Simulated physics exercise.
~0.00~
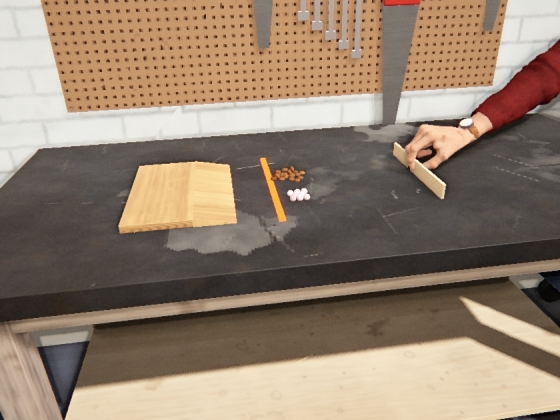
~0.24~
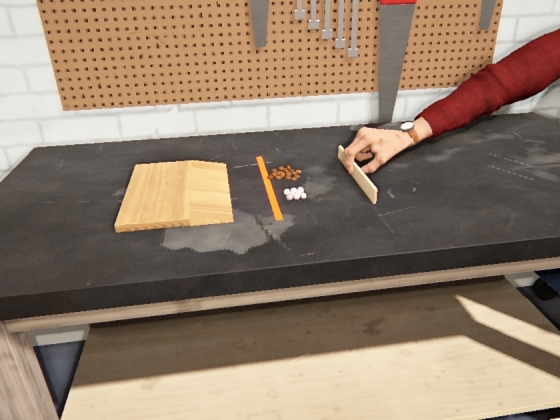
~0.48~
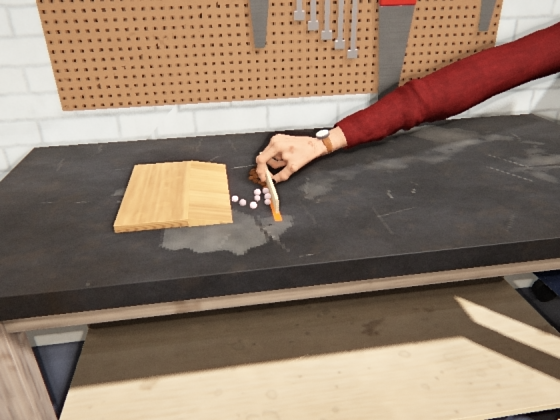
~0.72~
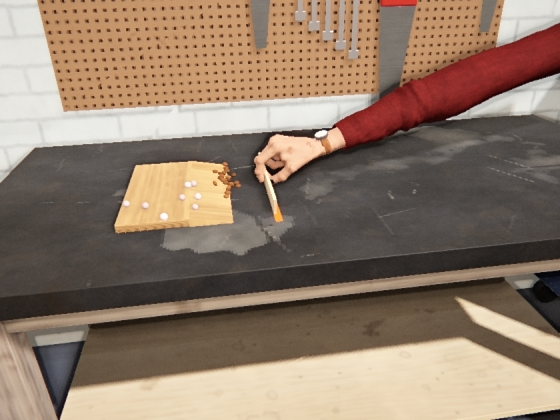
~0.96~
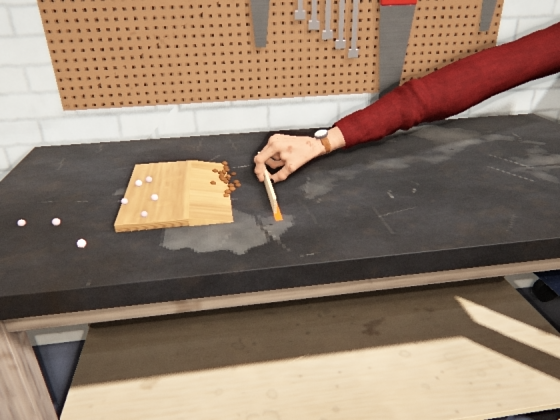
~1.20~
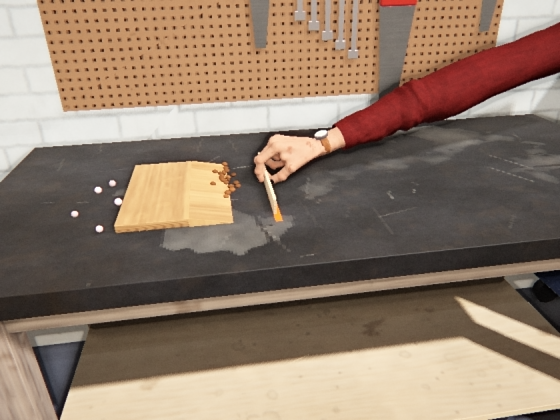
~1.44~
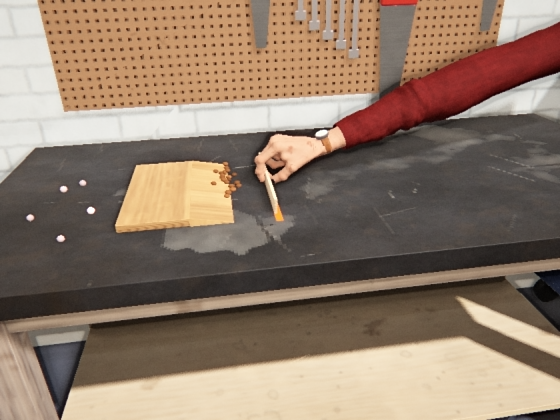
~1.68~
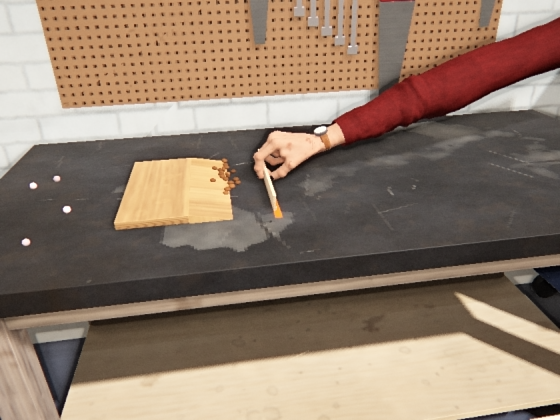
A hand slid a strip of wood leftward to the orange tape, pushing two small piles toward a low wooden wedge, where the white balls rolled up and over onto the table beyond while the brown bits stayed around the wedge's near edge.
